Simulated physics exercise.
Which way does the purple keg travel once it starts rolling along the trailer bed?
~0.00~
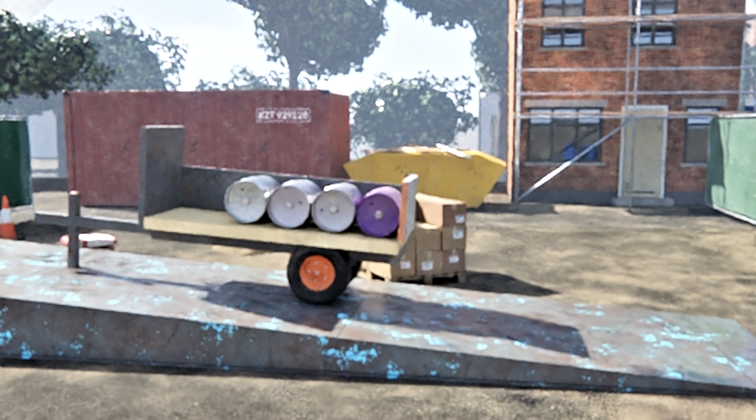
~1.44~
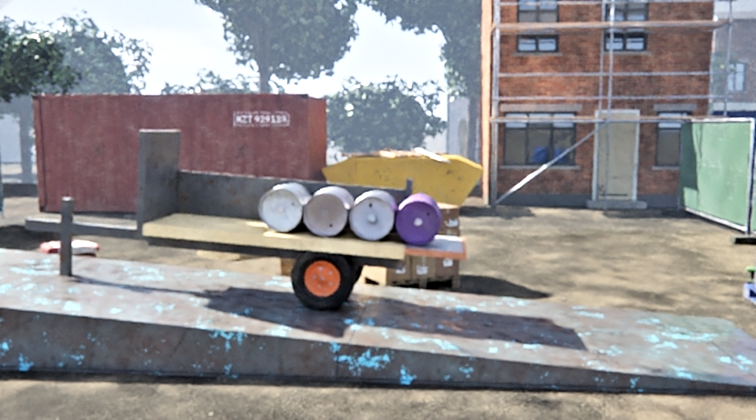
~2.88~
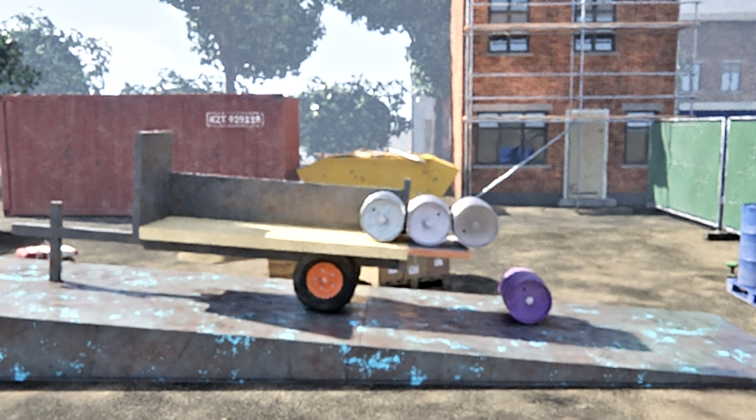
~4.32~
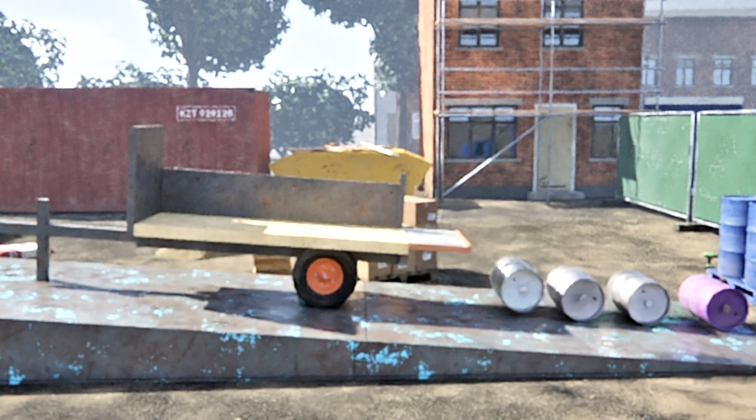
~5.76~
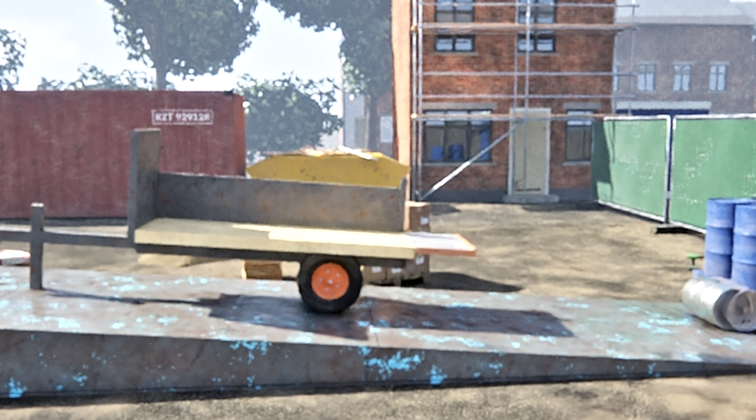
It travels to the right, rolling off the end of the trailer bed and on down the ramp.
